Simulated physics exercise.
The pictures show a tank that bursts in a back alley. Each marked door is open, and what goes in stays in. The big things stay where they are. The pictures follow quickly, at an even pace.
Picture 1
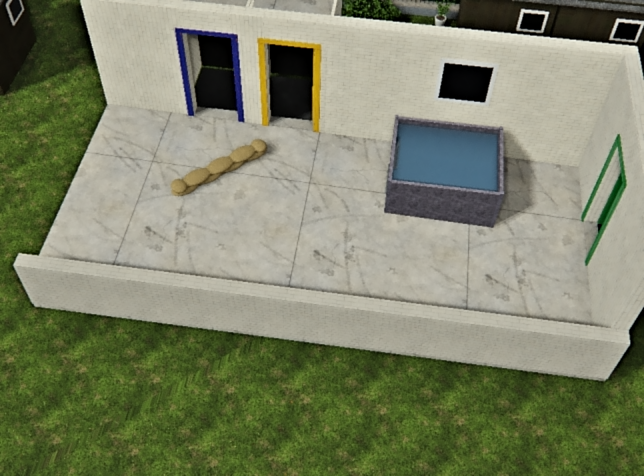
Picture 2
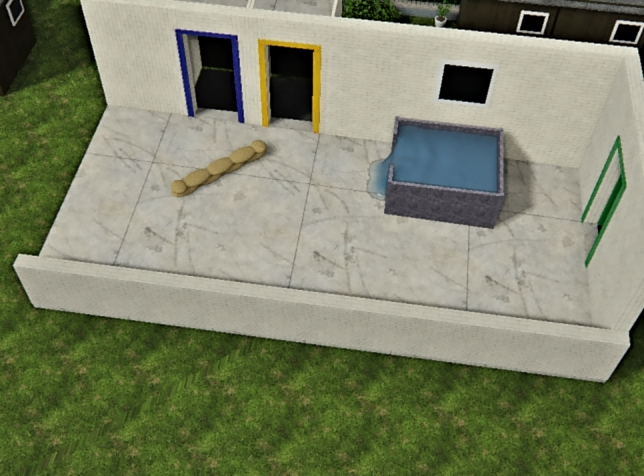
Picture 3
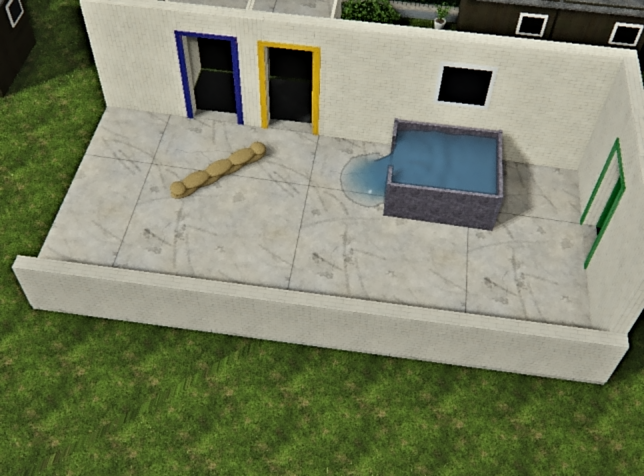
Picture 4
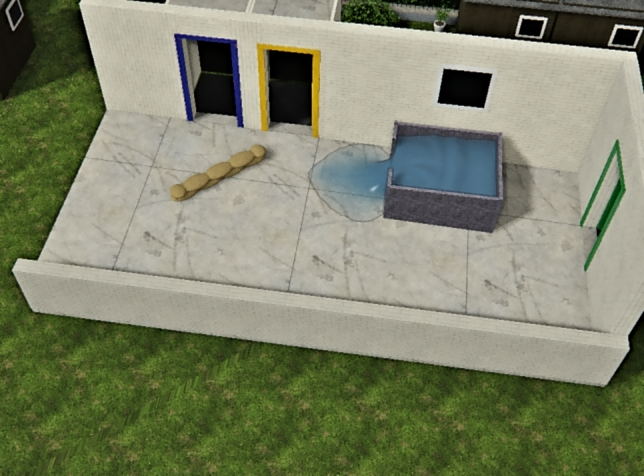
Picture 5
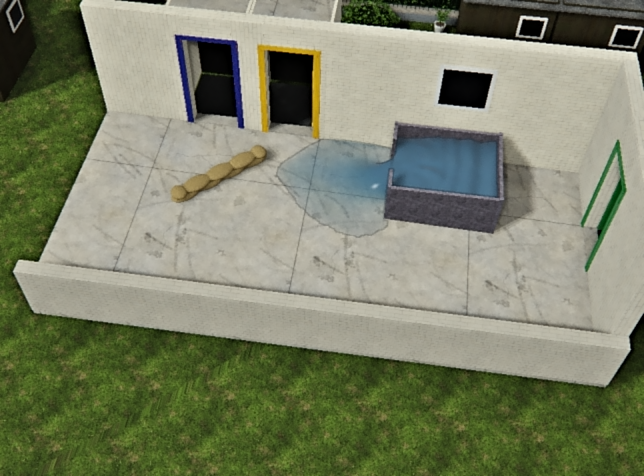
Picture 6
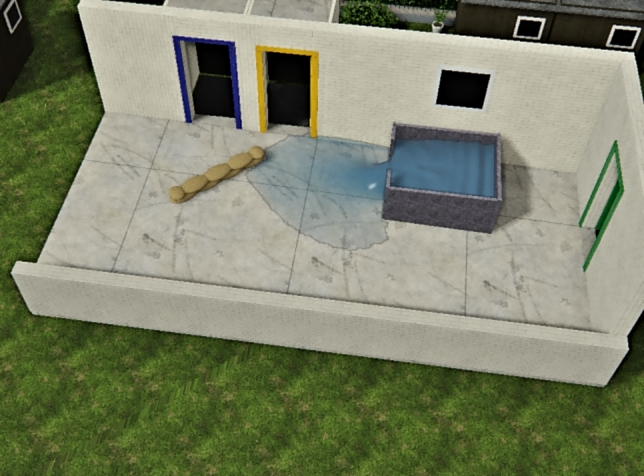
Water pouring from the left side of a raised stone tank and spreading leftward across a pale walled courtyard's tiled floor.
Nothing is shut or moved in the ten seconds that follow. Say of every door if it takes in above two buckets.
One by one: The green door admits no more than that; the blue door lets in a lot; the yellow door lets in a lot.
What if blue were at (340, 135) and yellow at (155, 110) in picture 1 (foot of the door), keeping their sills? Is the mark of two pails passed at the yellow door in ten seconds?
Then: Yellow takes less.
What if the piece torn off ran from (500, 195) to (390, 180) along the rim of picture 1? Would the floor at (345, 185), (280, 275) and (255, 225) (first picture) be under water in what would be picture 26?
In that order: Clear, under water, under water.
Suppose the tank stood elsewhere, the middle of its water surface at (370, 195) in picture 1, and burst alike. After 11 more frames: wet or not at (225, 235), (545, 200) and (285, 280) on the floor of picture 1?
One after the other: Covered, no water, no water.
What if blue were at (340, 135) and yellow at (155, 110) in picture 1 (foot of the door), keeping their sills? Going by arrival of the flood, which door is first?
The blue door.
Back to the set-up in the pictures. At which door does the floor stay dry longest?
I say the green door.
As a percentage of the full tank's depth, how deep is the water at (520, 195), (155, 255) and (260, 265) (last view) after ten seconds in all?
About 0, 4 and 6 per cent.
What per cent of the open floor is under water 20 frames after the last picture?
Near 60 in a hundred.
A moment on, water covers 25 % of the floor; the green door not reached, the blue door wet at the sill, nothing in, the yellow door under two buckets in.
Next, water covers 45 % of the floor; the green door not reached, the blue door under two buckets in, the yellow door over two buckets in.
Then, water covers 60 % of the floor; the green door not reached, the blue door over two buckets in, the yellow door over two buckets in.
Later, water covers 70 % of the floor; the green door not reached, the blue door over two buckets in, the yellow door far over two buckets in.
In the end, water covers 85 % of the floor; the green door under two buckets in, the blue door over two buckets in, the yellow door far over two buckets in.
